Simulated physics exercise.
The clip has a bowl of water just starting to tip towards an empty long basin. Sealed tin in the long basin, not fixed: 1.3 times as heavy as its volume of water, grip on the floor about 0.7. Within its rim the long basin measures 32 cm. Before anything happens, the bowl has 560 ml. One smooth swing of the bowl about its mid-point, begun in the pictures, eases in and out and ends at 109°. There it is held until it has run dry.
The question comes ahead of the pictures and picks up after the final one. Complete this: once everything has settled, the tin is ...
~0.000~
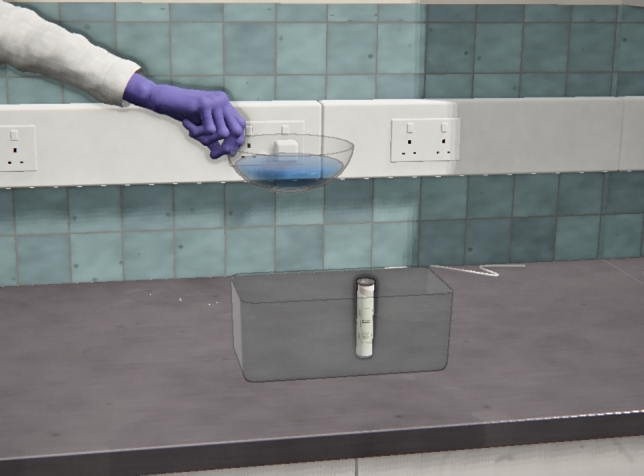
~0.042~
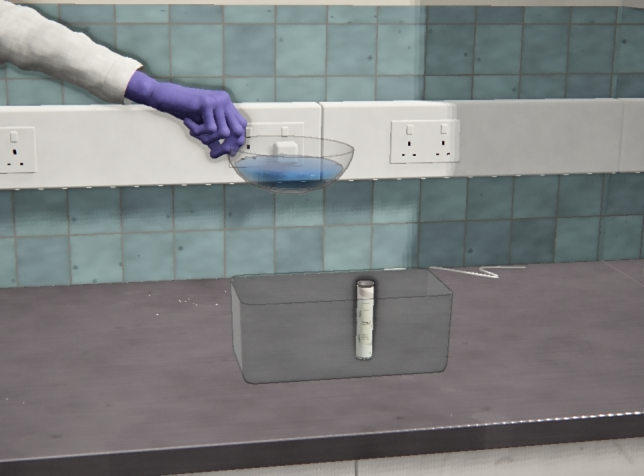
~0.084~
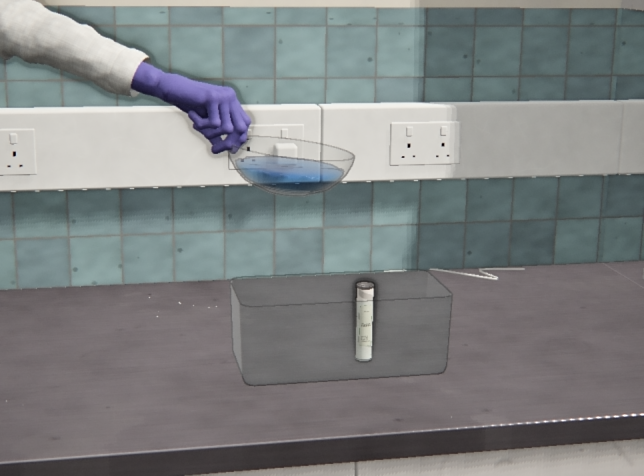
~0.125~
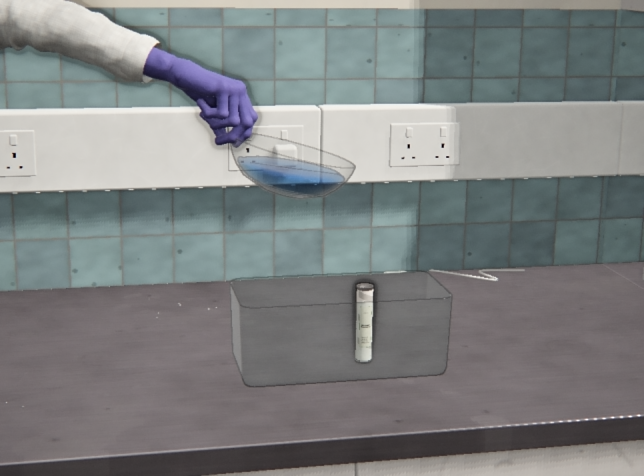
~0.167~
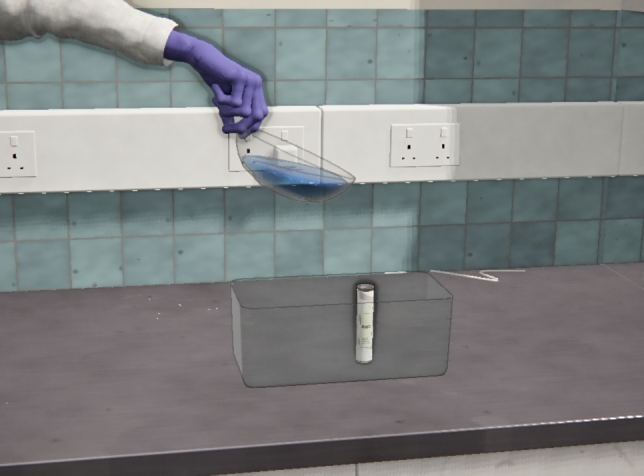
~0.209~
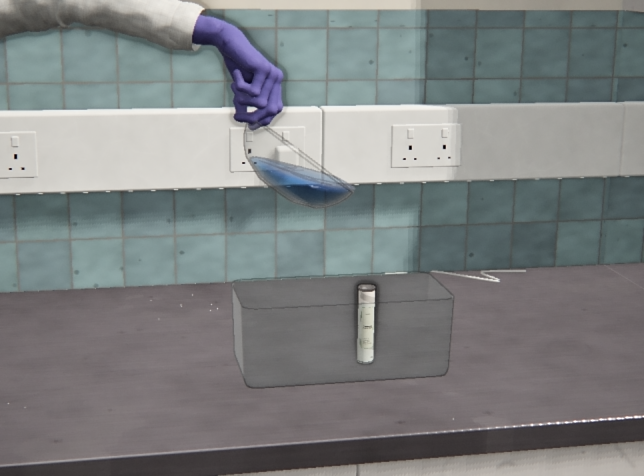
Once everything has settled, the tin is standing up.
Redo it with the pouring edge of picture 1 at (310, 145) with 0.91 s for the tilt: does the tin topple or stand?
Then the tin remains standing.
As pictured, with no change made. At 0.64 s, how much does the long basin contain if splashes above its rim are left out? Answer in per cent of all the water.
I'd put it at roughly 88 per cent.
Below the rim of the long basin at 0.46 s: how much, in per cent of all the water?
Some 50 per cent.
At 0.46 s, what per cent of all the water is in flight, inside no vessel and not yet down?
I'd put it at about 50 percent.
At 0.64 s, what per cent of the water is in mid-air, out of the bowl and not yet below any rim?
Estimate: Around 12 per cent.
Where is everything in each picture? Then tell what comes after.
It leans 0°; its right rim is at (352, 144); the water meets the walls at (234, 164) and (343, 161); the long basin's rim runs from (236, 290) to (441, 280); the tin's top is at (366, 285), in the first frame.
It leans 2°; its right rim is at (352, 148); the water meets the walls at (234, 164) and (343, 164), in the second frame.
It leans 7°; its right rim is at (353, 155); the water meets the walls at (234, 163) and (343, 168), in the third frame.
It leans 14°; its right rim is at (353, 165); the water meets the walls at (236, 160) and (341, 173), in the fourth frame.
It leans 25°; its right rim is at (353, 177); the water meets the walls at (241, 158) and (337, 176), in the fifth frame.
It leans 37°; its right rim is at (350, 191); the water meets the walls at (249, 159) and (341, 181); 1 per cent is over the edge, in the sixth frame.
After 0.46 s the tilt is 104° and 0 per cent is still to pour; the tin stands where it began.
After 0.64 s the tilt is 109° and 0 per cent is still to pour; the tin stands where it began.
After 0.82 s the tilt is 109° and 1 per cent is still to pour; the tin stands where it began.
After 1.03 s the tilt is 109° and 0 per cent is still to pour; the tin stands where it began.
In the end the tin stands where it began.
